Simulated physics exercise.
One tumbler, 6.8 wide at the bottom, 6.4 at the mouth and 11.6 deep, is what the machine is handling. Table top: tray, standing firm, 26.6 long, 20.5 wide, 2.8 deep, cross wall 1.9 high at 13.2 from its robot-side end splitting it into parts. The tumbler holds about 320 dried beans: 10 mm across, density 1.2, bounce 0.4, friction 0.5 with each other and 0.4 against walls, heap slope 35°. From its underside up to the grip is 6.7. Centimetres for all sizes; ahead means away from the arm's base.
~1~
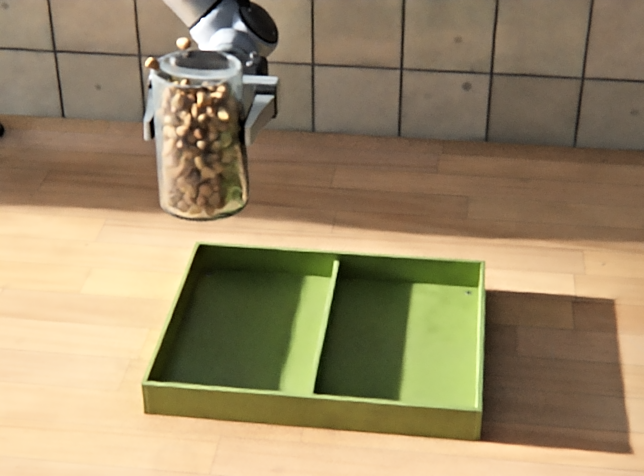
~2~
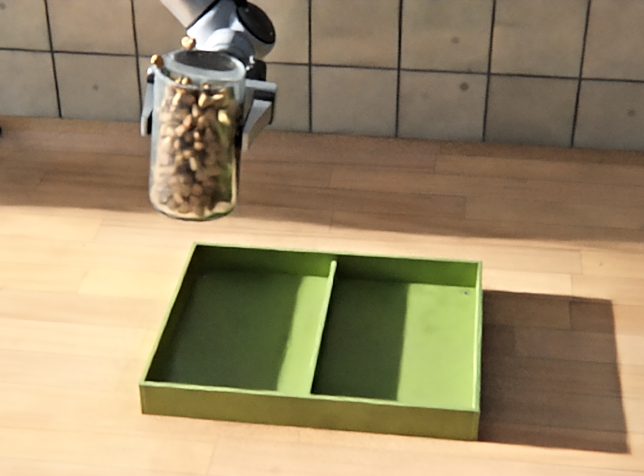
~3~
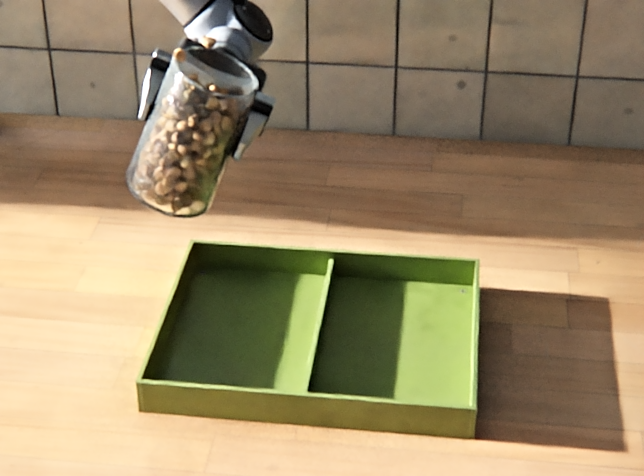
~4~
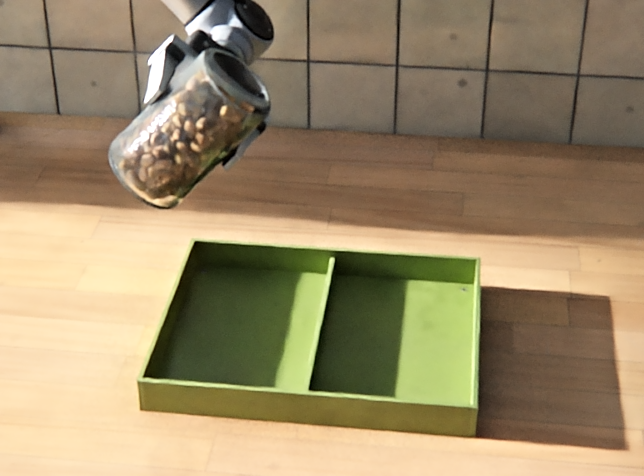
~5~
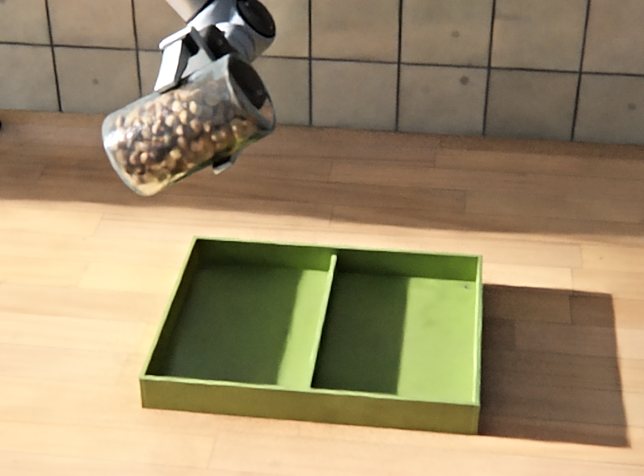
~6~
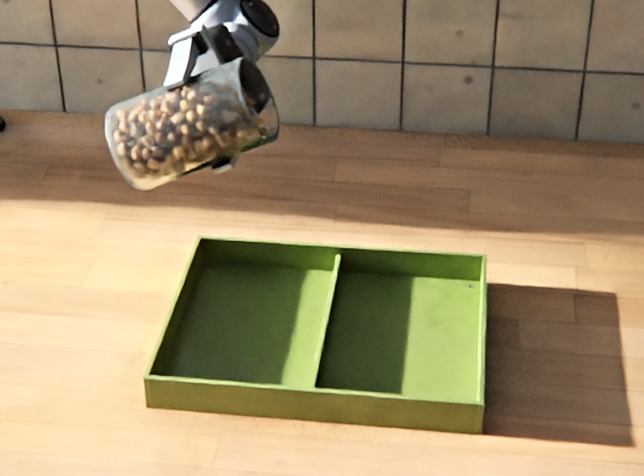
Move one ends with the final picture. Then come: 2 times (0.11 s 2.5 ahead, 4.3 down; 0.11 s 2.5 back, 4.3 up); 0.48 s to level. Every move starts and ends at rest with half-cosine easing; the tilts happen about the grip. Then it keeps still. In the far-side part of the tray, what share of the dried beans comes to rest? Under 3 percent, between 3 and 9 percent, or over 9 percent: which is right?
The right one is under 3 percent.
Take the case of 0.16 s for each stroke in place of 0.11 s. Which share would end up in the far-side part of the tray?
Then about 0 per cent.
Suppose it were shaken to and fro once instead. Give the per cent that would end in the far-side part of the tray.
It would come to around 0 %.
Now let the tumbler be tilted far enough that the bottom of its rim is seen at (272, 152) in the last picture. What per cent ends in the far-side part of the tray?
Close to 10 in a hundred.
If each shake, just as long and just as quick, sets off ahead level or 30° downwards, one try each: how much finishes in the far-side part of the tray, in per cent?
Result: Approx. 15 % and 5 %, one try each.
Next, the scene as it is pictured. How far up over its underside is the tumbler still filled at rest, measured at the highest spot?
Around 11.0 centimetres above the underside.
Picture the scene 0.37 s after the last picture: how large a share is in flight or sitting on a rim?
0 %.
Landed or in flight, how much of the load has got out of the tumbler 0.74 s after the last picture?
By then about 5 % is out.
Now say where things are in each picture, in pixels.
The first frame shows tumbler middle at (201, 137), level; upper third of the load around (198, 114), from x 155 to 240, top at y 45; 322 in the tumbler.
The second frame shows tumbler middle at (197, 137), tilted 6° forward; upper third of the load around (196, 113), from x 160 to 235, top at y 45.
The third frame shows tumbler middle at (191, 134), tilted 22° forward; upper third of the load around (194, 113), from x 140 to 235, top at y 45.
The fourth frame shows tumbler middle at (189, 131), tilted 43° forward; upper third of the load around (197, 111), from x 125 to 245, top at y 75.
The fifth frame shows tumbler middle at (189, 126), tilted 59° forward; upper third of the load around (194, 108), from x 120 to 250, top at y 75.
The sixth frame shows tumbler middle at (192, 125), tilted 65° forward; upper third of the load around (194, 108), from x 120 to 260, top at y 85; 322 in the tumbler.
Then, 0.37 s after the last picture, tilted 65° forward, highest piece 20 above the table; 322 in the tumbler.
Then, 0.74 s after the last picture, tilted 21° forward, highest piece 25 above the table; 313 in the tumbler, 5 in the robot-side part, 3 in the far-side part, 1 on the table or floor.
Then, 1.12 s after the last picture, level, highest piece 26 above the table; 313 in the tumbler, 5 in the robot-side part, 3 in the far-side part, 1 on the table or floor.
Then, 2.17 s after the last picture, level, highest piece 26 above the table; 313 in the tumbler, 5 in the robot-side part, 3 in the far-side part, 1 on the table or floor.
Final count, 313 in the tumbler, 5 in the robot-side part, 3 in the far-side part, 1 on the table or floor. That is 1 % in the far-side part of the tray.
